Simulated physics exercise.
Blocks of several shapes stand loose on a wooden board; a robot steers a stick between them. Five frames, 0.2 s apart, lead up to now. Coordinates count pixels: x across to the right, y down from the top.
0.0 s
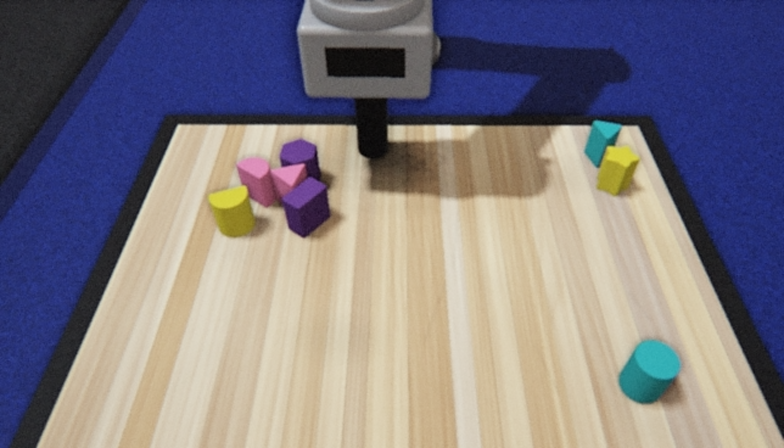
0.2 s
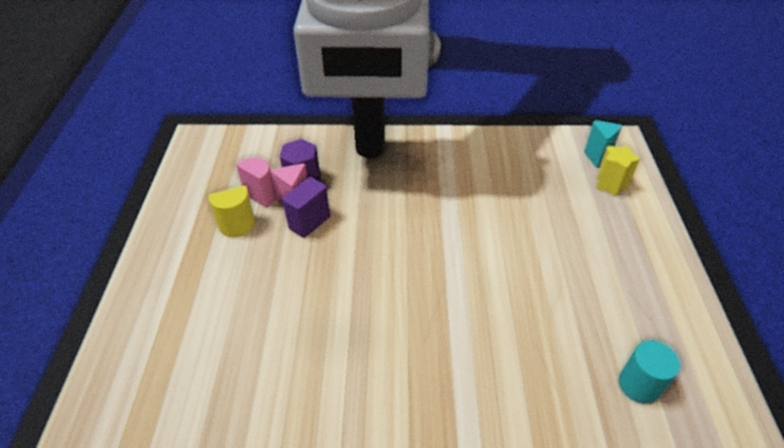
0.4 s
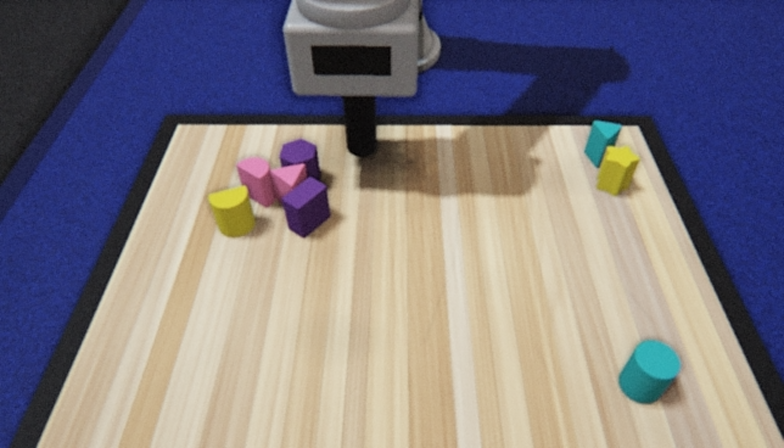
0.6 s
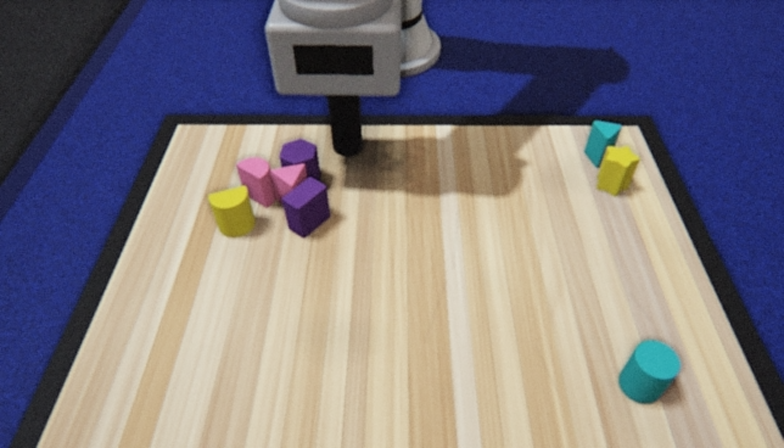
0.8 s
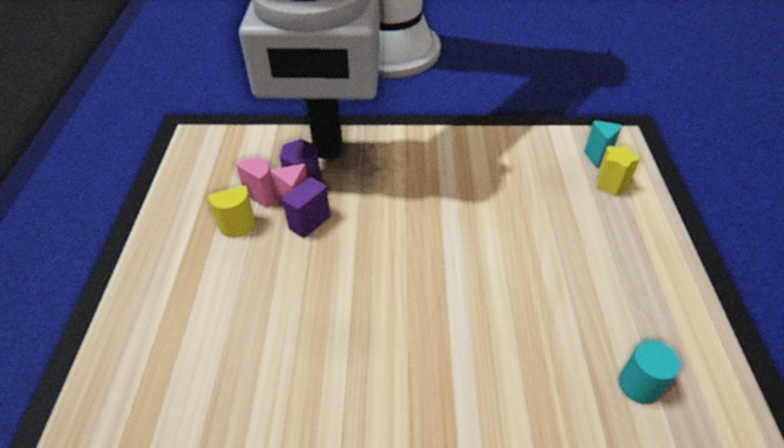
On a wooden board, a robot arm moving its black stick left toward a cluster of pink, purple and yellow blocks, which stay still.
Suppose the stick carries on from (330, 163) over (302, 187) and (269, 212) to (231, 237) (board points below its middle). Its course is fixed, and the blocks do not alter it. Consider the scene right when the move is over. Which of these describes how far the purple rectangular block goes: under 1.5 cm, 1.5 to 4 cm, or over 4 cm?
The smallest band: Under 1.5 cm.
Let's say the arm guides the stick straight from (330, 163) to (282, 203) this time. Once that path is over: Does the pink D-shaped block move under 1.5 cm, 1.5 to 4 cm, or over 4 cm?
The pink D-shaped block moves over 4 cm.
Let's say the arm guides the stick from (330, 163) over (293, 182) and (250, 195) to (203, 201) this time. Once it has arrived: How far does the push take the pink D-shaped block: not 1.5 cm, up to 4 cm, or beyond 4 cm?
Band: Over 4 cm.
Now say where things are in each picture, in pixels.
In the first picture, lower end of the stick at (373, 151), tops of blocks, yellow D-shaped block at (229, 197), pink D-shaped block at (255, 166), pink triangular piece at (289, 173), purple hexagonal block at (298, 150), purple rectangular block at (304, 192).
In the second picture, stick at (370, 150), blocks as before.
In the third picture, stick at (362, 149), blocks as before.
In the fourth picture, stick at (348, 148), blocks as before.
In the fifth picture, stick at (328, 151), yellow D-shaped block at (229, 197), pink D-shaped block at (255, 166), pink triangular piece at (289, 173), purple hexagonal block at (298, 150), purple rectangular block at (304, 192).
What follows on the original path. One third of the way, stick at (299, 176); pink D-shaped block at (230, 174); pink triangular piece at (274, 187), turned 30° anticlockwise; purple hexagonal block at (263, 168), turned 35° clockwise.
Two thirds of the way, stick at (266, 200); yellow D-shaped block at (203, 214), turned 40° anticlockwise; pink D-shaped block at (194, 180), turned 30° clockwise; pink triangular piece at (259, 208), turned 65° anticlockwise; purple hexagonal block at (223, 187), turned 65° clockwise.
At the end, stick at (227, 225); yellow D-shaped block at (182, 225), turned 120° anticlockwise; pink D-shaped block at (181, 176), turned 60° clockwise; pink triangular piece at (245, 218), turned 150° anticlockwise; purple hexagonal block at (189, 198), turned 125° clockwise; purple rectangular block not moved.
